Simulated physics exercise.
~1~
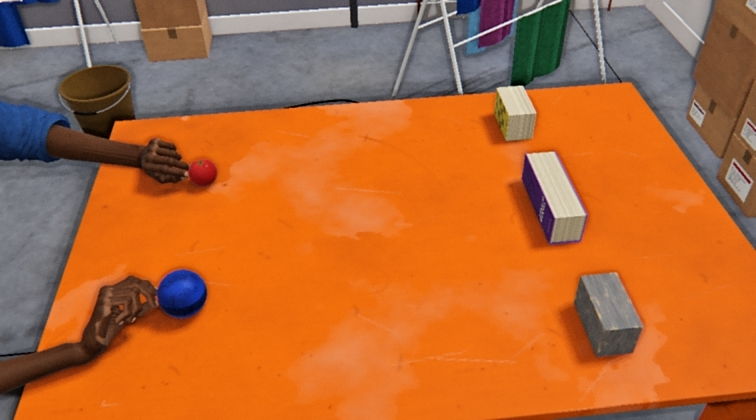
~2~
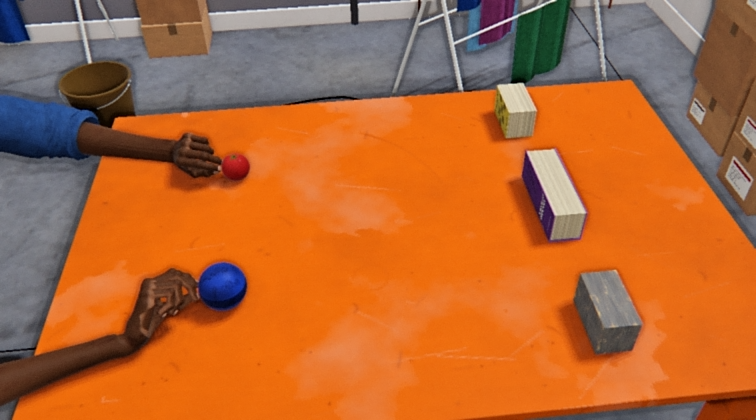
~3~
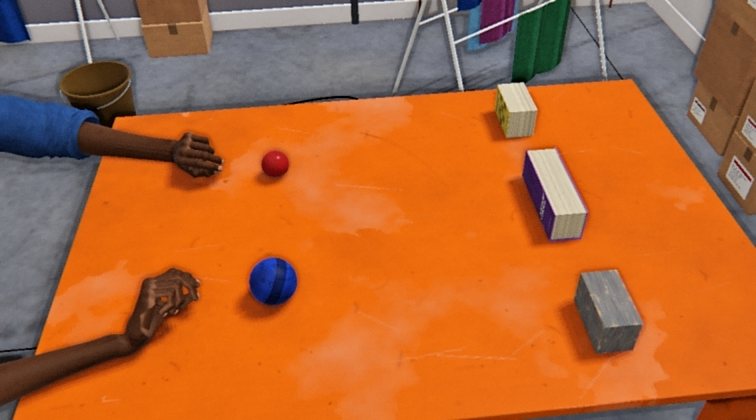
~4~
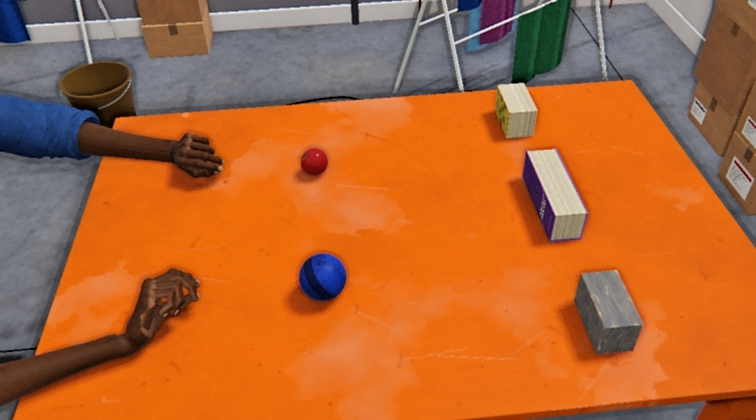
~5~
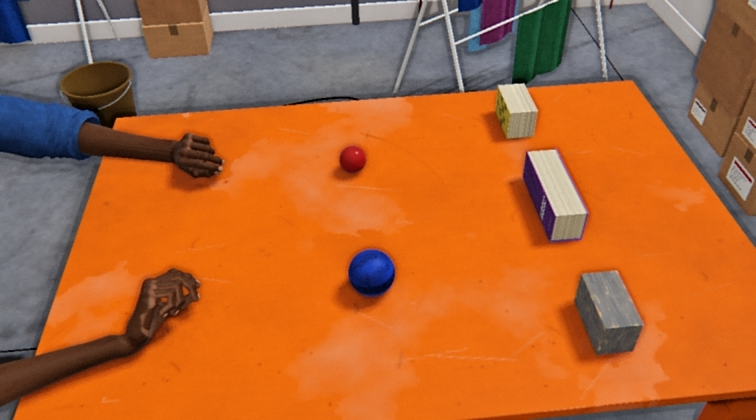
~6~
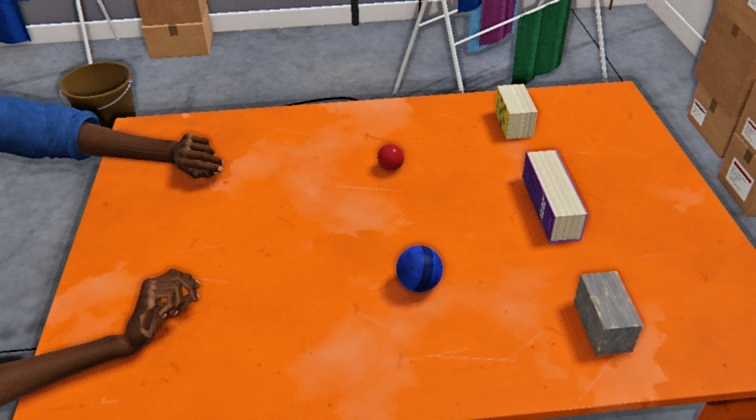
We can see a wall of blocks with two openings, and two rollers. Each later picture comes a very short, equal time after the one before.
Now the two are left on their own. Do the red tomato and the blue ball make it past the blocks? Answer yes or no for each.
Answers: Red tomato - yes, blue ball - yes.
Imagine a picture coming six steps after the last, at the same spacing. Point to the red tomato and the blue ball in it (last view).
(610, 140) and (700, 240).
Then, 0.38 s after the last picture, red tomato heading on near (625, 142); blue ball heading on near (712, 242).
Then, 0.86 s after the last picture, red tomato heading on; blue ball heading on.
By the end, the red tomato rolls through; the blue ball rolls through.
